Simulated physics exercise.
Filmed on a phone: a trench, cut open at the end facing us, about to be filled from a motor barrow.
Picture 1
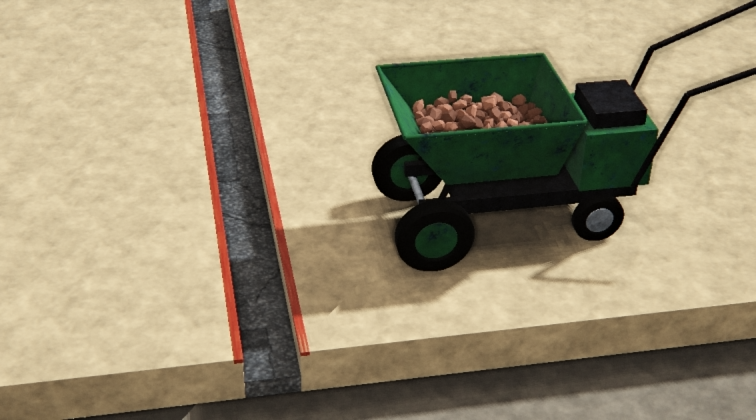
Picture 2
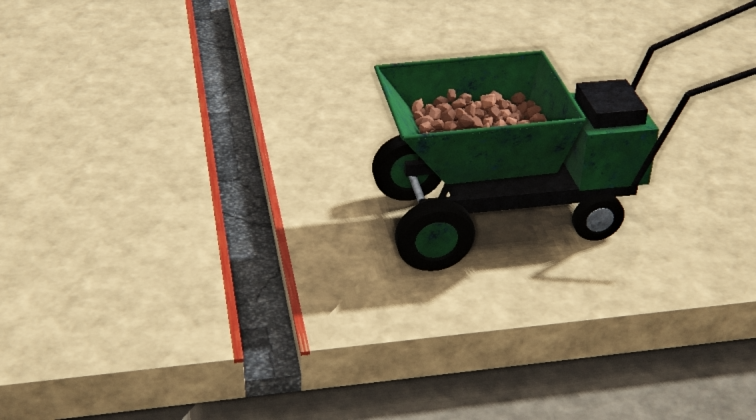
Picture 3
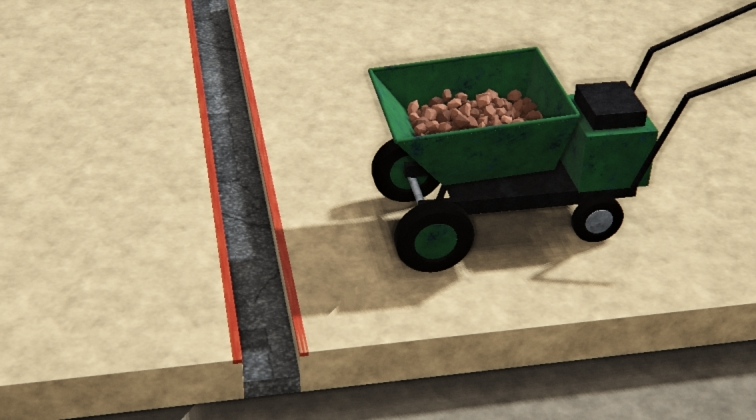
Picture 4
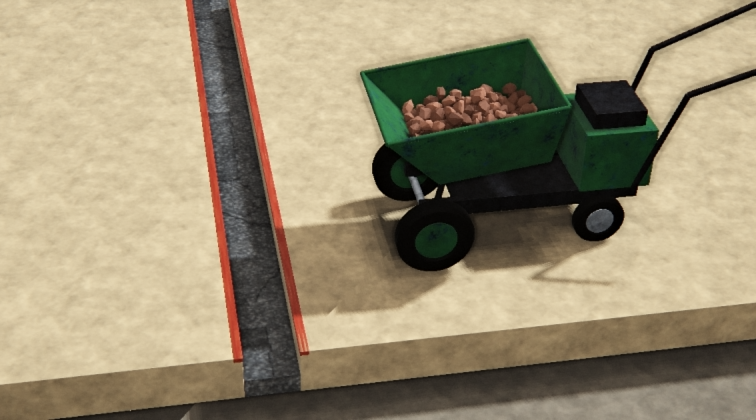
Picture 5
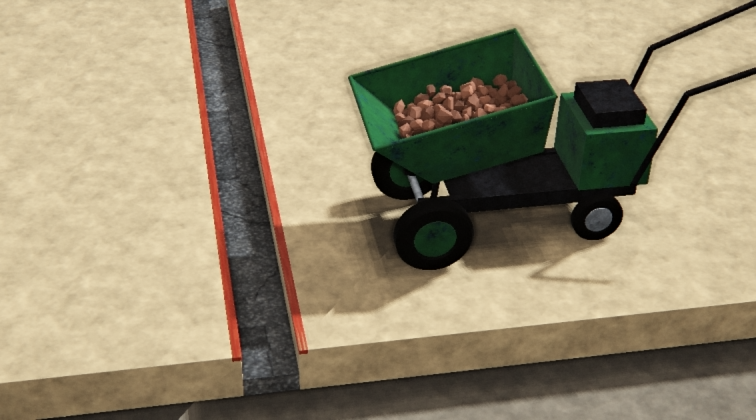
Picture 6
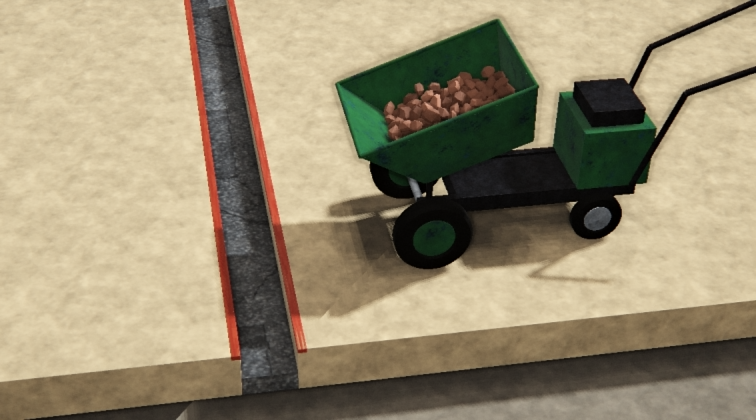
The green skip of a motor barrow, loaded with reddish-brown rubble, sits level to the right of a narrow, dark trench edged in red. It then tilts forward, barely at first and then clearly, its lip lowering toward the left and its back rising, while the wheels stay in place.
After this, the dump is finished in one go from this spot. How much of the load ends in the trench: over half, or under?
The trench ends with more than half of it.
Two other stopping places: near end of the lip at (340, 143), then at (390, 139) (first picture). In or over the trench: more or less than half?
One: Less than half. Two: Most of it.
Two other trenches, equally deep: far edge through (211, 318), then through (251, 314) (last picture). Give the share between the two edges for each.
First some 90, then 60 per cent.
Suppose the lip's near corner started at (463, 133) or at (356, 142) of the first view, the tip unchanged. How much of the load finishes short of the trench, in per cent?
First some 50, then 0 per cent.
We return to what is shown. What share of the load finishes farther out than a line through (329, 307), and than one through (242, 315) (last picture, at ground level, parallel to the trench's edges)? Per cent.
In turn 100 and 10 in a hundred.
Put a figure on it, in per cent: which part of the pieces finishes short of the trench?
Near 15 %.
Soon, skip tipped steeply; all in the skip.
A while on, skip tipped right over; about two thirds in the skip; a small part short of the trench; about a quarter in or heaped over the trench.
Towards the end, skip tipped right over; a small part in the skip; a small part short of the trench; most in or heaped over the trench; a stray few beyond it.
Finally, skip tipped right over; a small part in the skip; a small part short of the trench; most in or heaped over the trench; a stray few beyond it.
